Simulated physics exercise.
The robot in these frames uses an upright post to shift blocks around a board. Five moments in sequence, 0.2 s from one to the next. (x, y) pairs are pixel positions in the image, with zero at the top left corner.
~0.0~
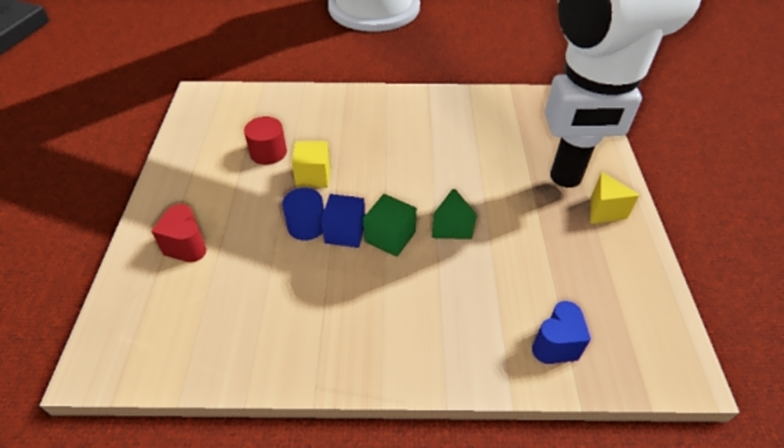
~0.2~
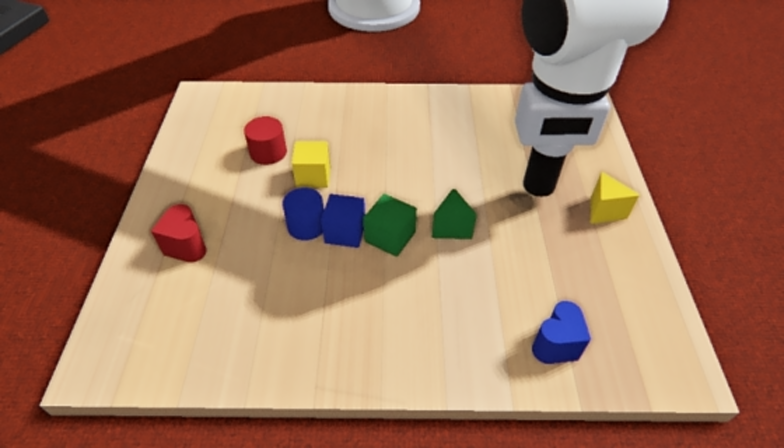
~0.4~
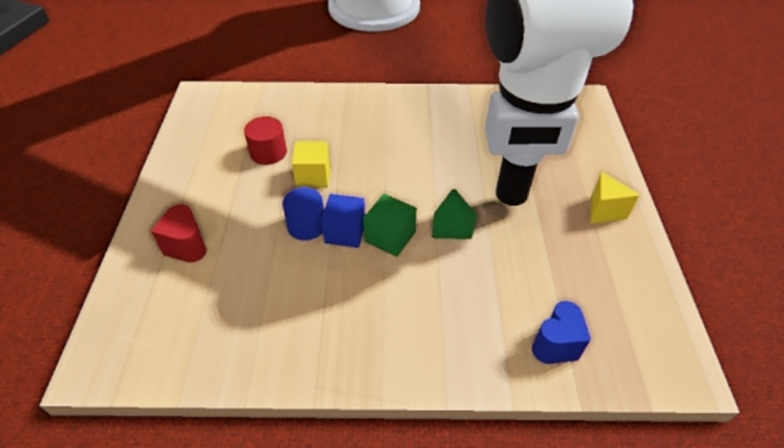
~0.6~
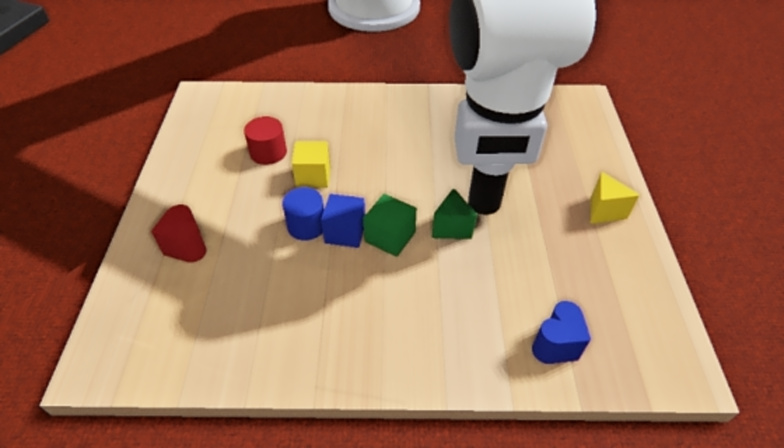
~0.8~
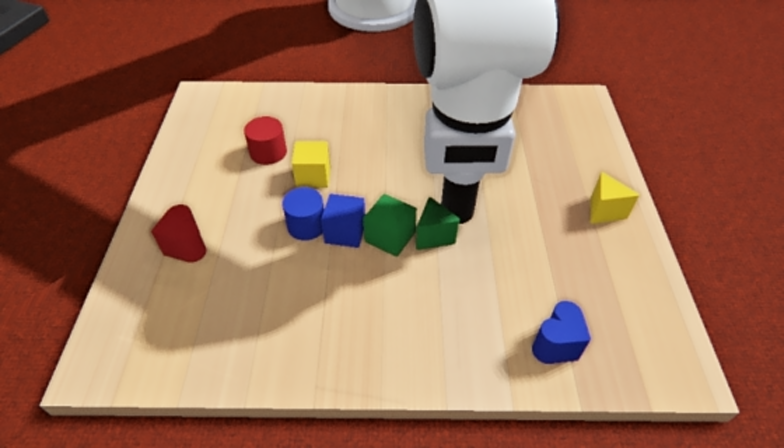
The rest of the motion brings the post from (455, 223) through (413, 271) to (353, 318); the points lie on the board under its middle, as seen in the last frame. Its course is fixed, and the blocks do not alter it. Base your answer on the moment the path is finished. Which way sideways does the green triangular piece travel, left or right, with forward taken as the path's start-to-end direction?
Seen from start to end, it moves right.
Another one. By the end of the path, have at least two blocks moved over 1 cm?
No, it doesn't check out.
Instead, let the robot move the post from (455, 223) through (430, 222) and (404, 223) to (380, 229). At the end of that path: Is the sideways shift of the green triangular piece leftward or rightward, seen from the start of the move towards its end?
Left side.
The first path, step by step. One third of the way, post (429, 244); green triangular piece (402, 244), turned 20° clockwise.
Two thirds of the way, post (393, 277); green triangular piece (359, 268), turned 40° clockwise.
At the end, post (352, 308); green four-sided block unmoved; green triangular piece (326, 275), turned 80° clockwise.
